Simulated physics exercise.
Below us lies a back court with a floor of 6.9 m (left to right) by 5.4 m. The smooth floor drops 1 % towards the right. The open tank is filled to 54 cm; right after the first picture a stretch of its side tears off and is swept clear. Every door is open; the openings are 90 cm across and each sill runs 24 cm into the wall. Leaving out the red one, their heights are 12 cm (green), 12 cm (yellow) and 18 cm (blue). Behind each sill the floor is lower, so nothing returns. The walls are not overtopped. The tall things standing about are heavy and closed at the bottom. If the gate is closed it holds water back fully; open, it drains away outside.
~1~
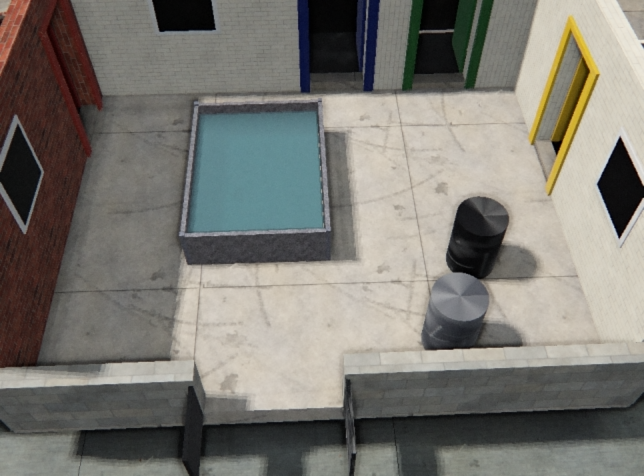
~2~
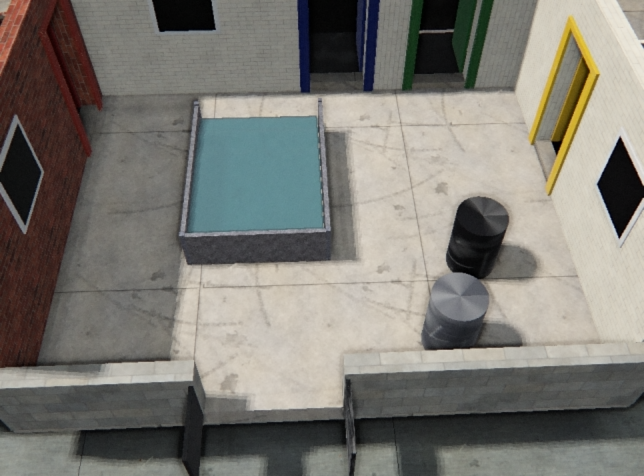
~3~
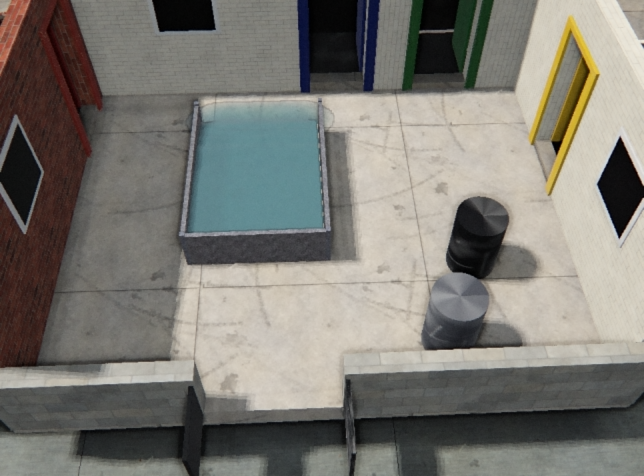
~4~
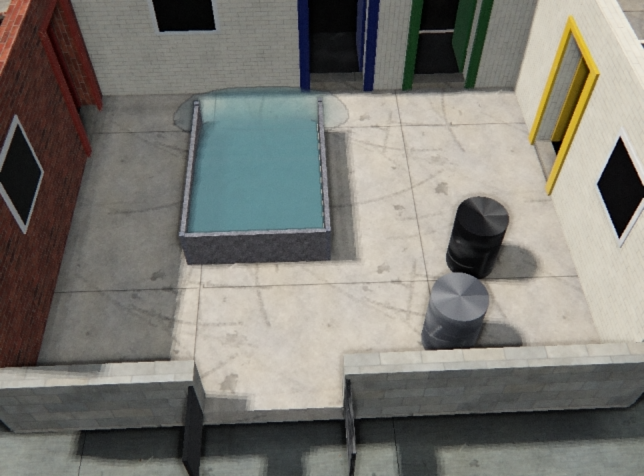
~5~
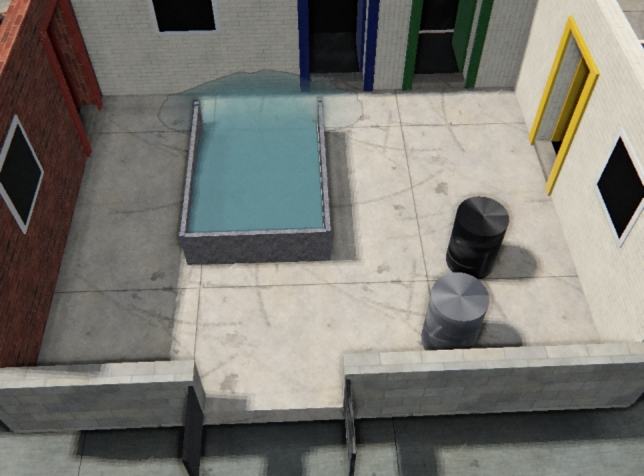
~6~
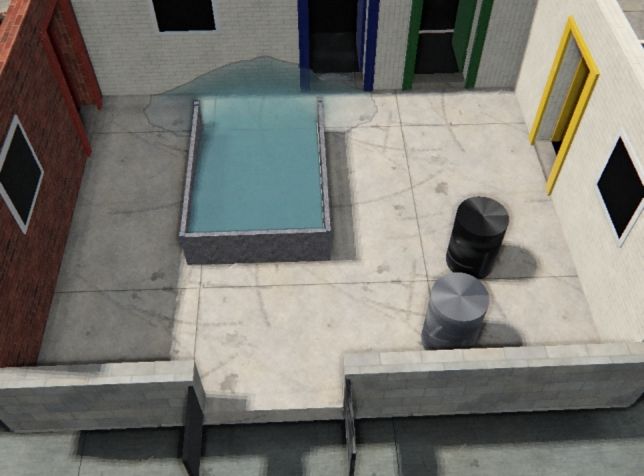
In a walled courtyard, water pours from the tank's far side and spreads across the floor.
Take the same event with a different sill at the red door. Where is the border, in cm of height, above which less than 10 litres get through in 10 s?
Some 25 cm above the ground.
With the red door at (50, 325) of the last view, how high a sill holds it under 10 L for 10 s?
Roughly 6.5 cm.
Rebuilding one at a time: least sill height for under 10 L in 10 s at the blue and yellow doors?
Roughly 25 cm at blue and 14.0 cm at yellow.
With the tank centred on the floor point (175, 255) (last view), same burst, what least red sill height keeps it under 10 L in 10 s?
Some 25 cm.
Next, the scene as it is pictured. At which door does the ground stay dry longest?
The yellow one.
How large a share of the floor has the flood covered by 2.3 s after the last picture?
Near 40 per cent is wet.
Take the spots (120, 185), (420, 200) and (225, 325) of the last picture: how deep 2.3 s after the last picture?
Roughly 6, 0 and 0 cm, in turn.
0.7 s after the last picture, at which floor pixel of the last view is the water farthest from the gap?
Near (449, 94).
Then, 0.7 s after the last picture water covers 15 % of the floor, deepest (41 cm) near (255, 99); it has not reached the red door.
Then, 2.3 s after the last picture water covers 40 % of the floor, deepest (30 cm) near (113, 102); 27 cm at the red door, 60 litres in over its 14 cm sill.
Then, 9.3 s after the last picture water covers 95 % of the floor, deepest (11 cm) near (592, 325); 6 cm at the red door, 108 litres in over its 14 cm sill.
At the red door as built, the water peaked near 28 cm, 2.1 s after the last picture.
Run again over the same 10 s with other heights there, 35 litres in over 20.5 cm, 5 litres over 27.5 cm. The limit of 10 litres is kept from about 25 cm up.
